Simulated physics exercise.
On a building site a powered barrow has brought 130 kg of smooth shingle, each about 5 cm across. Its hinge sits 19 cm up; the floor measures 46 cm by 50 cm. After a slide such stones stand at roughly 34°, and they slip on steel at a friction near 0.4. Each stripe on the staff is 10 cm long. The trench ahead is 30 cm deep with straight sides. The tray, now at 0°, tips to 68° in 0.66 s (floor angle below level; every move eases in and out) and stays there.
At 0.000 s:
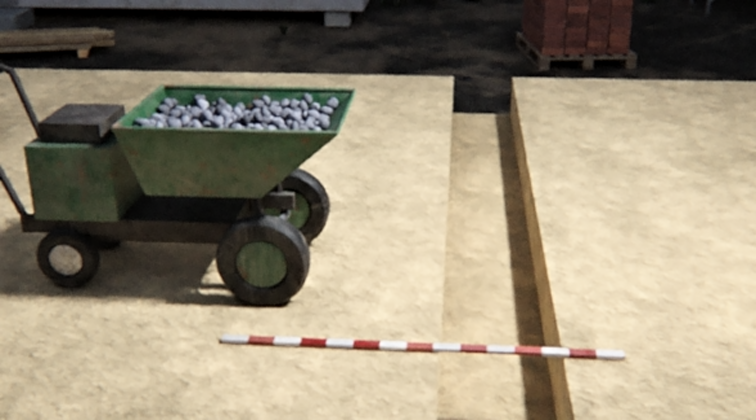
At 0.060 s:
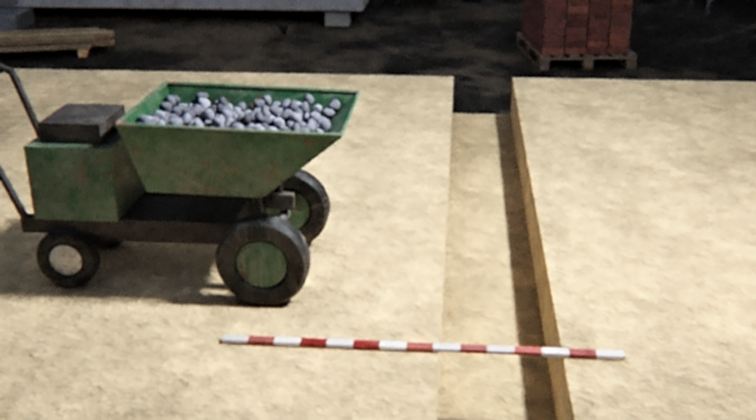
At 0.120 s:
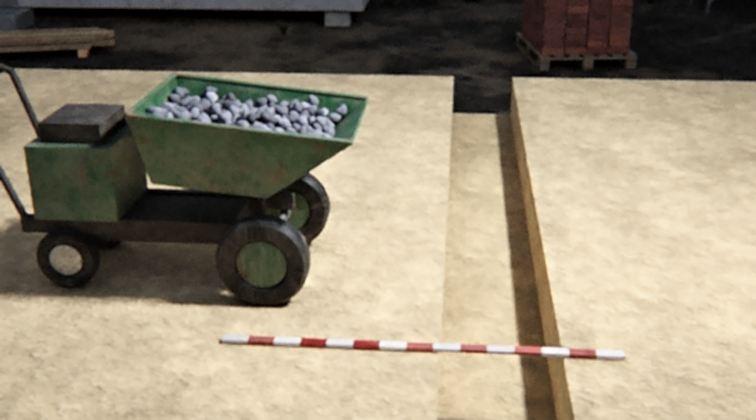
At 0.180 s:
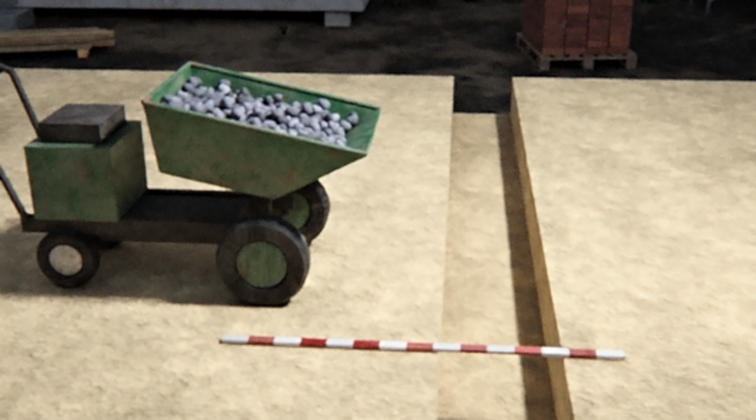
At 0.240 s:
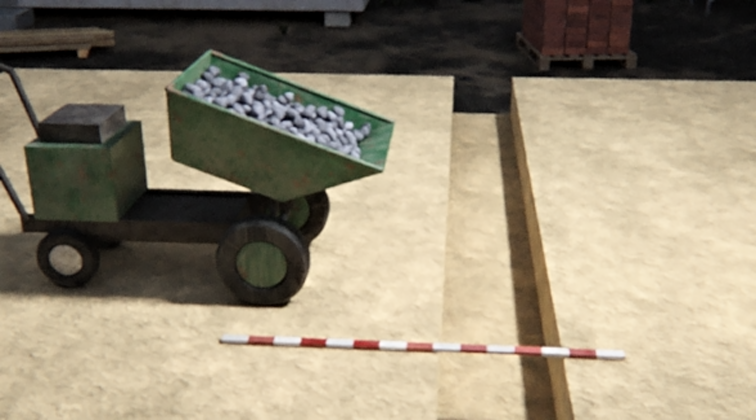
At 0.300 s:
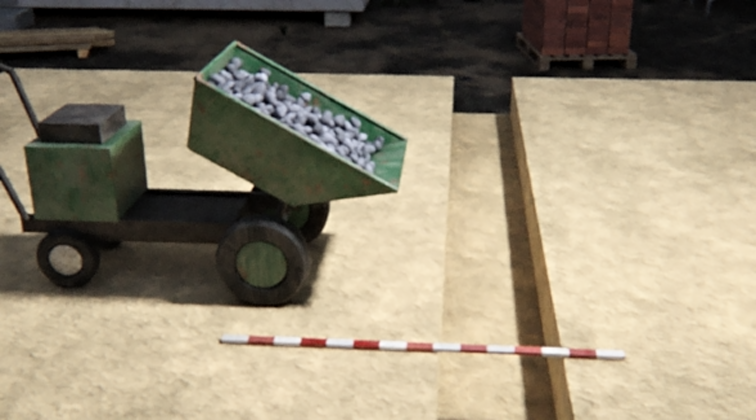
The green tray of a small powered barrow, heaped with smooth grey stones, stands level at first on the left of a pale, sandy building site, seen from slightly above and side-on by a still camera. A red-and-white striped staff lies in front, crossing a straight-sided trench right of centre, with red bricks on a pallet behind. The tray's rear rises steadily, tilting it down towards the right, while its stones shift with it and the wheels stay put.
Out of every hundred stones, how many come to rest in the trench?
About 100 per cent.
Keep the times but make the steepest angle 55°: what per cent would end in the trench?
Then about 100 per cent.
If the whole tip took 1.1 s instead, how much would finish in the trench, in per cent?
It would be near 100 per cent.
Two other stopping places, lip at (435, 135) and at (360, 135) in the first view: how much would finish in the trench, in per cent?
First some 45, then 100 per cent.
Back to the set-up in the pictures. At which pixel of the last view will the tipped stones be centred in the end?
Around (500, 328).
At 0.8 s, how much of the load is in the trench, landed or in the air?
Some 35 per cent.
After 0.5 s the floor is at 58°; 100 % in the tray; the foremost stones are at (414, 232).
After 0.8 s the floor is at 68°; 63 % in the tray, 3 % short of the trench, 34 % in the trench; the foremost stones are at (512, 320).
After 1.1 s the floor is at 68°; 7 % in the tray, 2 % short of the trench, 90 % in the trench; the foremost stones are at (542, 315).
After 3.1 s the floor is at 68°; 0 % in the tray, 100 % in the trench; the foremost stones are at (543, 322).
